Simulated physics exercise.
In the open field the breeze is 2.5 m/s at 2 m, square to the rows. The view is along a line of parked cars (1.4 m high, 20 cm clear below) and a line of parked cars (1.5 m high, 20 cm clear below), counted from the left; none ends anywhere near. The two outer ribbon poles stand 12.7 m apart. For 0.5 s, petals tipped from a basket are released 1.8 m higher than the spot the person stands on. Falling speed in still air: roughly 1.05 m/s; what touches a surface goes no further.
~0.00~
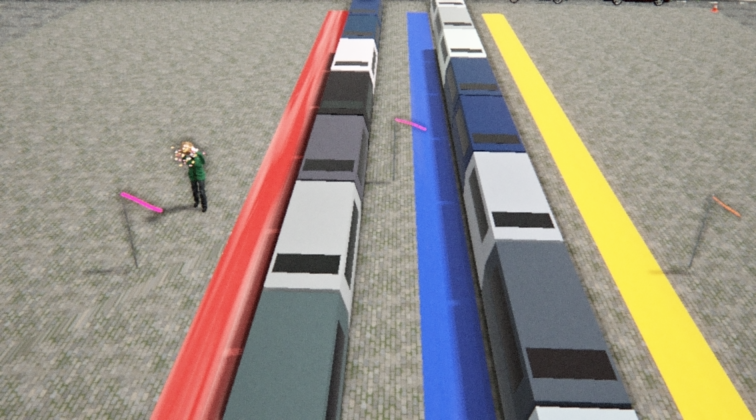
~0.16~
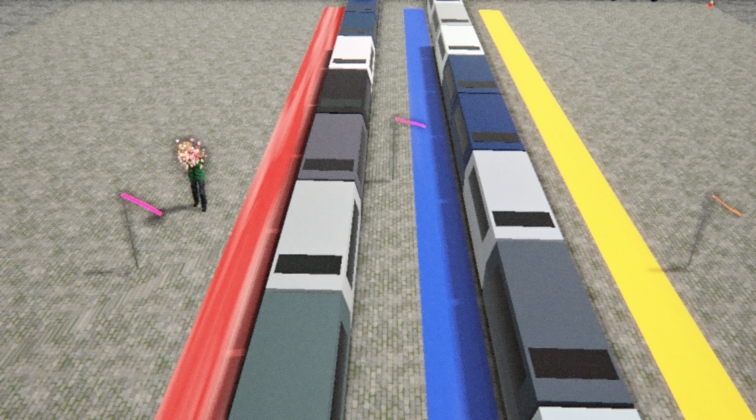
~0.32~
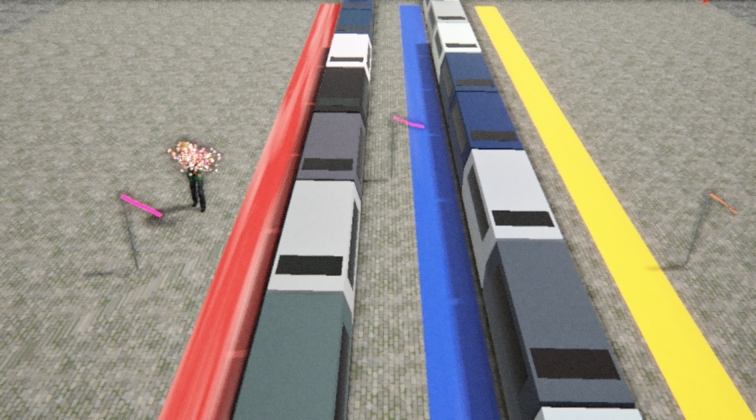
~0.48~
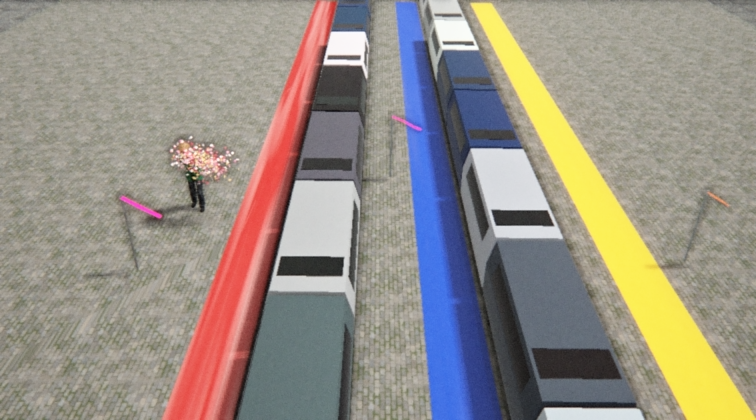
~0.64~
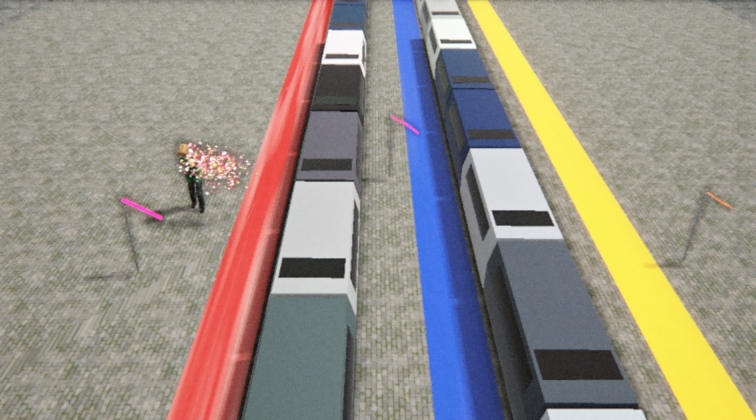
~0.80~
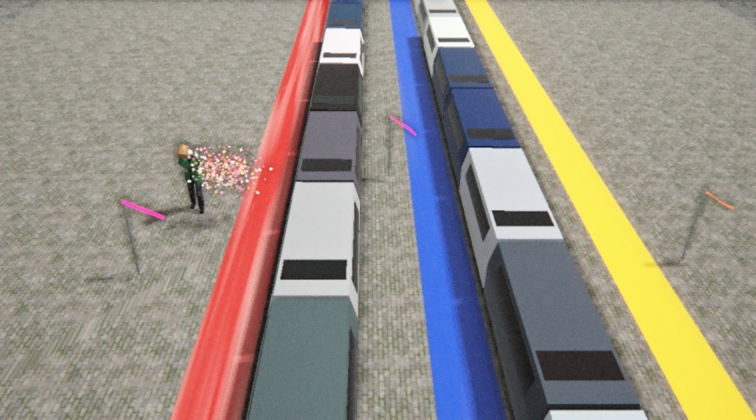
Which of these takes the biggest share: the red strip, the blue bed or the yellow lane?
The red one.
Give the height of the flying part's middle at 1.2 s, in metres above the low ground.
Roughly 1.2 m up.
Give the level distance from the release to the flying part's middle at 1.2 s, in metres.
Roughly 1.5 m.
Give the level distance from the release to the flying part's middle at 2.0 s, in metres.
Roughly 2.5 m.
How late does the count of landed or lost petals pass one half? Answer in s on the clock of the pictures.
Near 2.0 s.
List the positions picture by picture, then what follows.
The first frame shows the left ribbon ends at (162, 211), leaning 65 degrees to the right, the petals in the air span x = 175 to 195 around y = 155 and it comes from (186, 153).
The second frame shows the petals in the air span x = 180 to 200 around y = 155, the red one passes (249, 253), the blue one passes (444, 257) and the yellow one passes (631, 262).
The third frame shows the inner ribbon ends at (424, 127), leaning 70 degrees to the right, the petals in the air span x = 180 to 210 around y = 160 and the top of the right line of parked cars crosses (506, 172).
The fourth frame shows the left ribbon ends at (161, 217), leaning 60 degrees to the right, the petals in the air span x = 180 to 225 around y = 160, the red one passes (265, 200), the blue one passes (435, 202) and the yellow one passes (597, 205).
The fifth frame shows the petals in the air span x = 185 to 240 around y = 165.
The sixth frame shows the inner ribbon ends at (416, 135), leaning 55 degrees to the right, the petals in the air span x = 200 to 250 around y = 170 and the top of the left line of parked cars crosses (326, 174).
After 1.2 s, 0 % lies on the red strip, 0 % on the blue bed and 0 % on the yellow lane; 1 % has touched down or left; the middle of what still flies is 1.2 m above the low ground, near (252, 181).
After 2.0 s, 23 % lies on the red strip, 0 % on the blue bed and 0 % on the yellow lane; 47 % has touched down or left; the middle of what still flies is 0.8 m above the low ground, near (288, 192).
After 3.5 s, 34 % lies on the red strip, 0 % on the blue bed and 0 % on the yellow lane; 91 % has touched down or left.
After 8.0 s, 34 % lies on the red strip, 2 % on the blue bed and 0 % on the yellow lane; 100 % has touched down or left.
After 45.0 s, 34 % lies on the red strip, 2 % on the blue bed and 0 % on the yellow lane; 100 % has touched down or left.
